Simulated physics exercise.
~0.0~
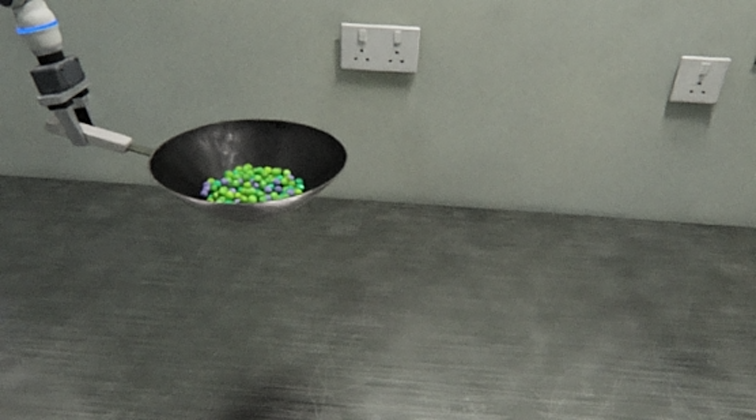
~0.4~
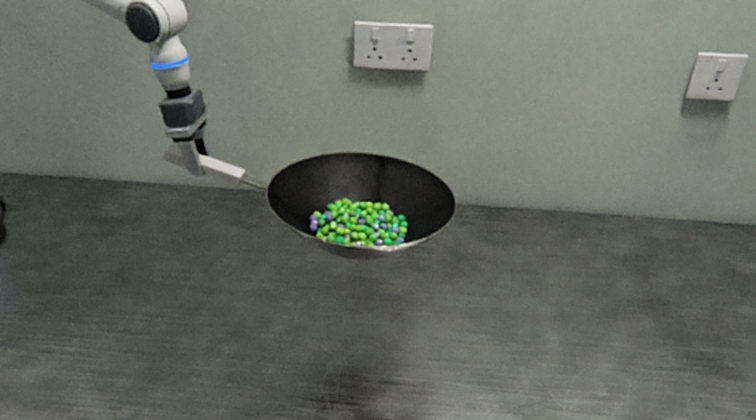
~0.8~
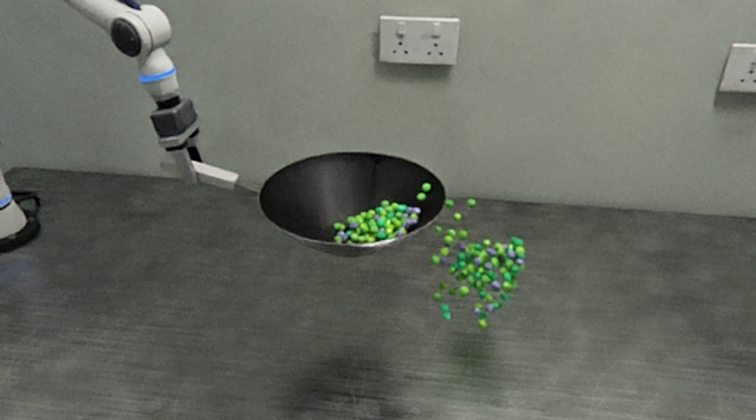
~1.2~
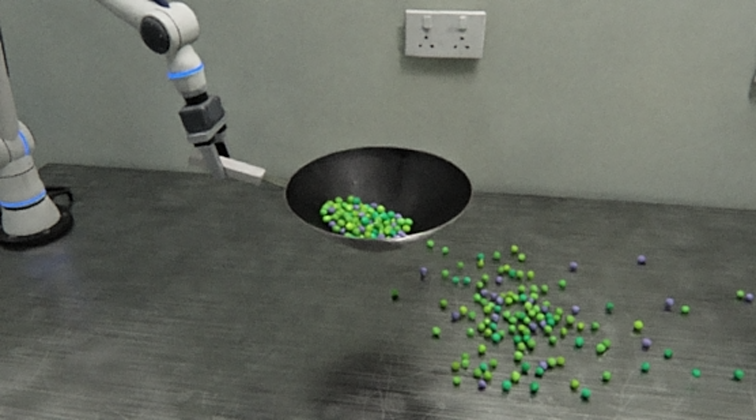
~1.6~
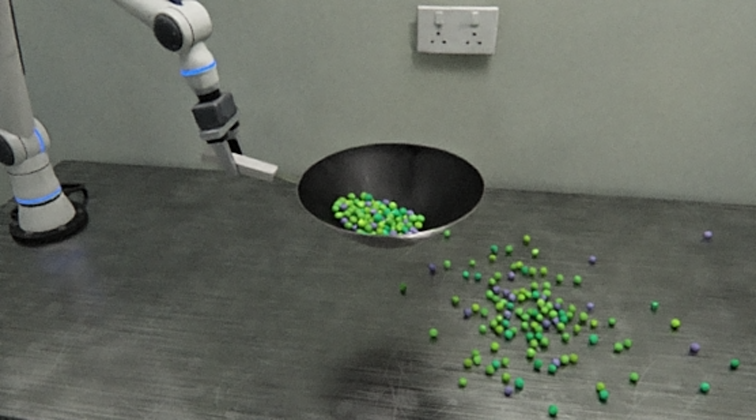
To begin with, a robot arm holds a dark wok above a grey worktop, with a heap of small round sweets in green, teal and purple inside it. The wok then shifts forward to the right and rises a little while tipping slightly back, keeping its load together. Next, the arm draws it back and lowers it, and a large cluster of sweets flies out over the right-hand rim. They drop onto the worktop and scatter to the right. Finally, the wok hangs level and still, part of the heap remaining inside and roughly half the sweets spread below.
